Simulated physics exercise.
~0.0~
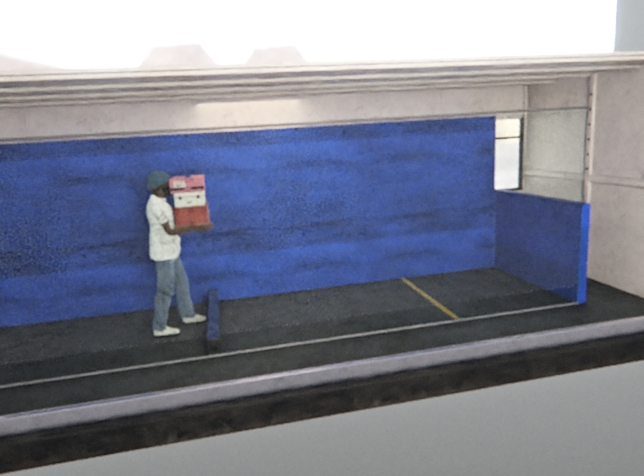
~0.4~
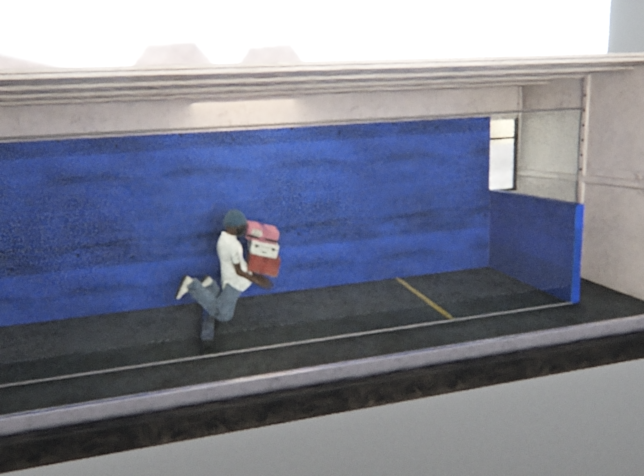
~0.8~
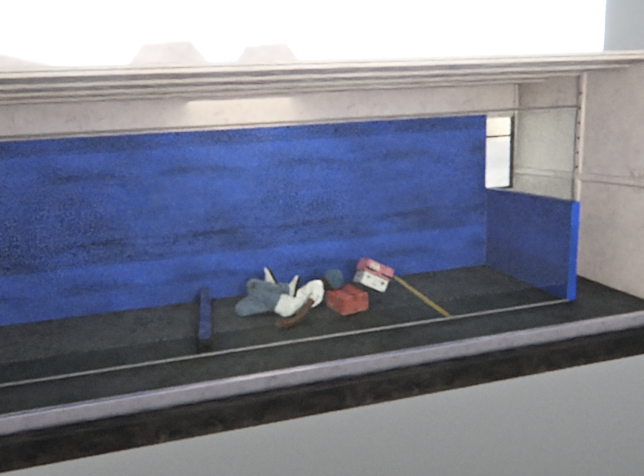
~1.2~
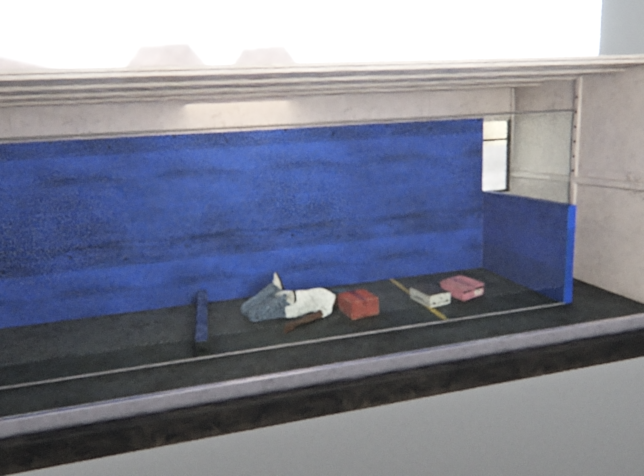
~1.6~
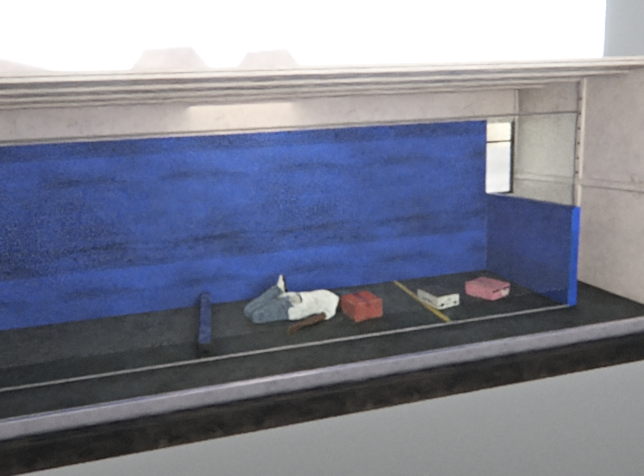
A courier in a white shirt and dark cap, carrying a stack of a pink parcel, a white toolbox and a red carton, travels to the right along the dark floor before a blue wall. At a low blue bar across the floor, the courier pitches forward, feet lifting behind and the stack tilting ahead. The courier lands flat, and the stack breaks apart. The white toolbox and pink parcel tumble onward over the yellow line. Finally, the courier lies face down, head and red carton short of the line, with the toolbox and parcel beyond it.
